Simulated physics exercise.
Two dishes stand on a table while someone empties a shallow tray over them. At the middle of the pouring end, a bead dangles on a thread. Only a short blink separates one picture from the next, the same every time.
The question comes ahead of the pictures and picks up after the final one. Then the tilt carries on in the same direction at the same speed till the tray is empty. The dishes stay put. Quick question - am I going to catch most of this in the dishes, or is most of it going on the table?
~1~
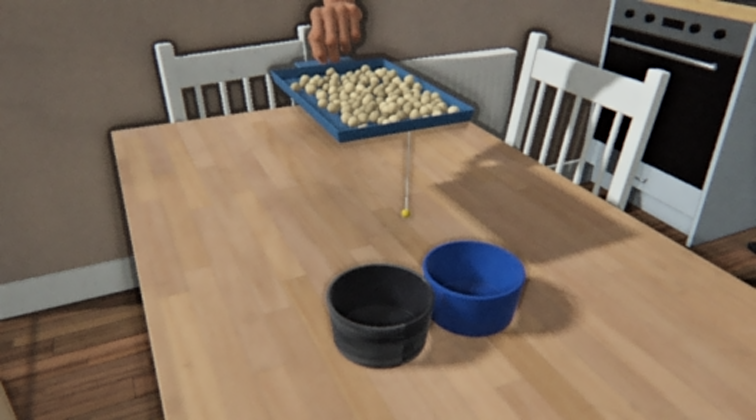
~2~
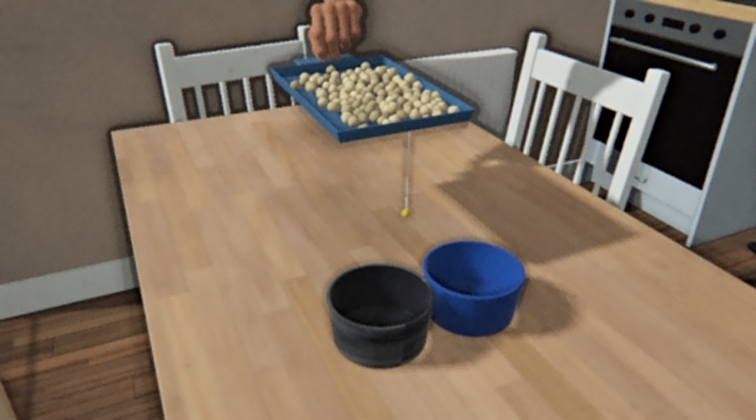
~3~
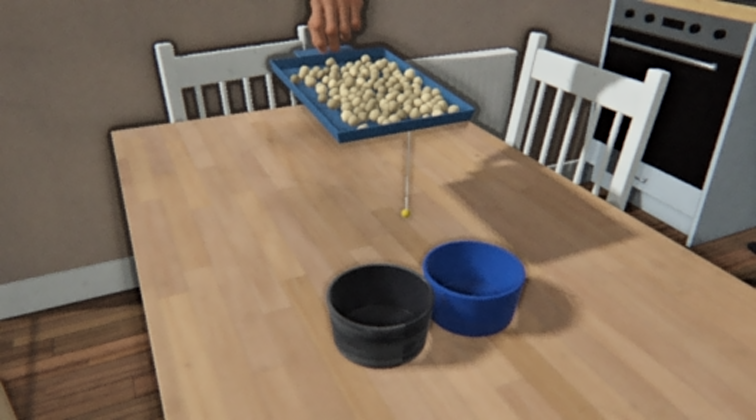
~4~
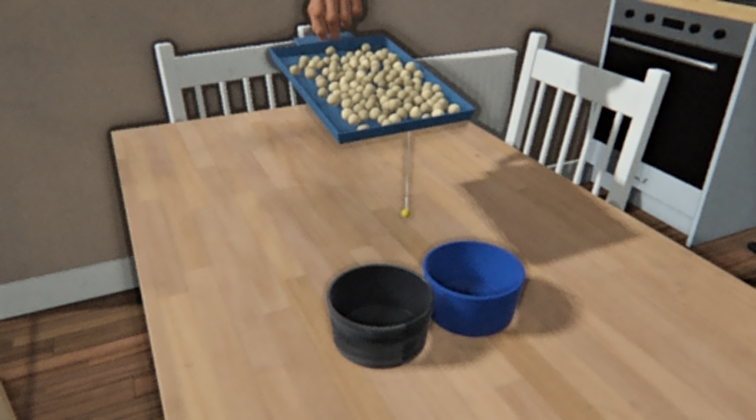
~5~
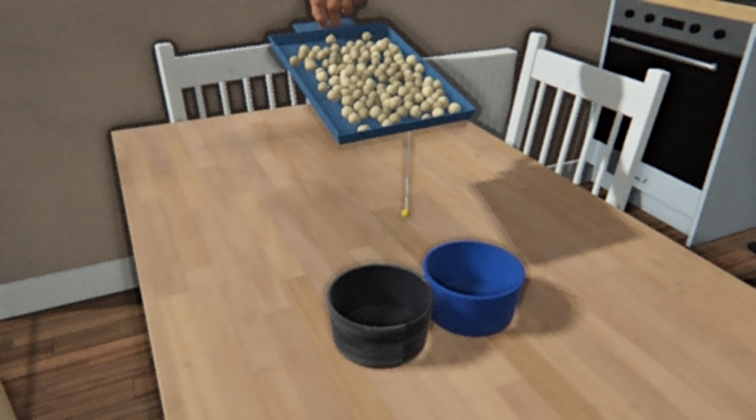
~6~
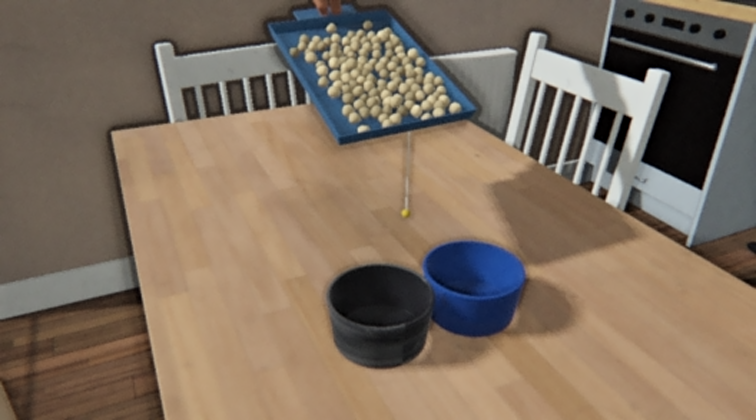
Basically it's a mostly lost load, that one.
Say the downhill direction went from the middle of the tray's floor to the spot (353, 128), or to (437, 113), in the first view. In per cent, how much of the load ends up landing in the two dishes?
The first try gives close to 0 percent; the next gives 10 percent.
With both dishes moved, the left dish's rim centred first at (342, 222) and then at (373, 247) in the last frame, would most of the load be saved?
For the two tries in order: Not as much as half, exceeding half.
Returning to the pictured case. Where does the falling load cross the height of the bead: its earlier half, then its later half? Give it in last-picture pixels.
I'd say close to (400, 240) at first and close to (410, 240) later on.
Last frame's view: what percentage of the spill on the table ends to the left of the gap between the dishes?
Estimate: About 80 percent.
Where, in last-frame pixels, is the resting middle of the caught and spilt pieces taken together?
At about (395, 289), give or take.
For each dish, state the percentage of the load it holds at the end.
10 per cent goes to the left dish and 20 per cent to the right dish.
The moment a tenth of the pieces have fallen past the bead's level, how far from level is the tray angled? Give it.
Near 110 degrees.
Soon, tray tipped steeply; nearly all on the tray; a stray few in the right dish; a stray few in the air.
A while on, tray tipped past a quarter turn; nearly all on the tray; a stray few in the left dish; a stray few in the right dish; a stray few outside both; a stray few in the air.
Towards the end, tray tipped past a quarter turn; a small part in the left dish; about a quarter in the right dish; about two thirds outside both.
Finally, tray tipped past a quarter turn; a small part in the left dish; about a quarter in the right dish; about two thirds outside both.
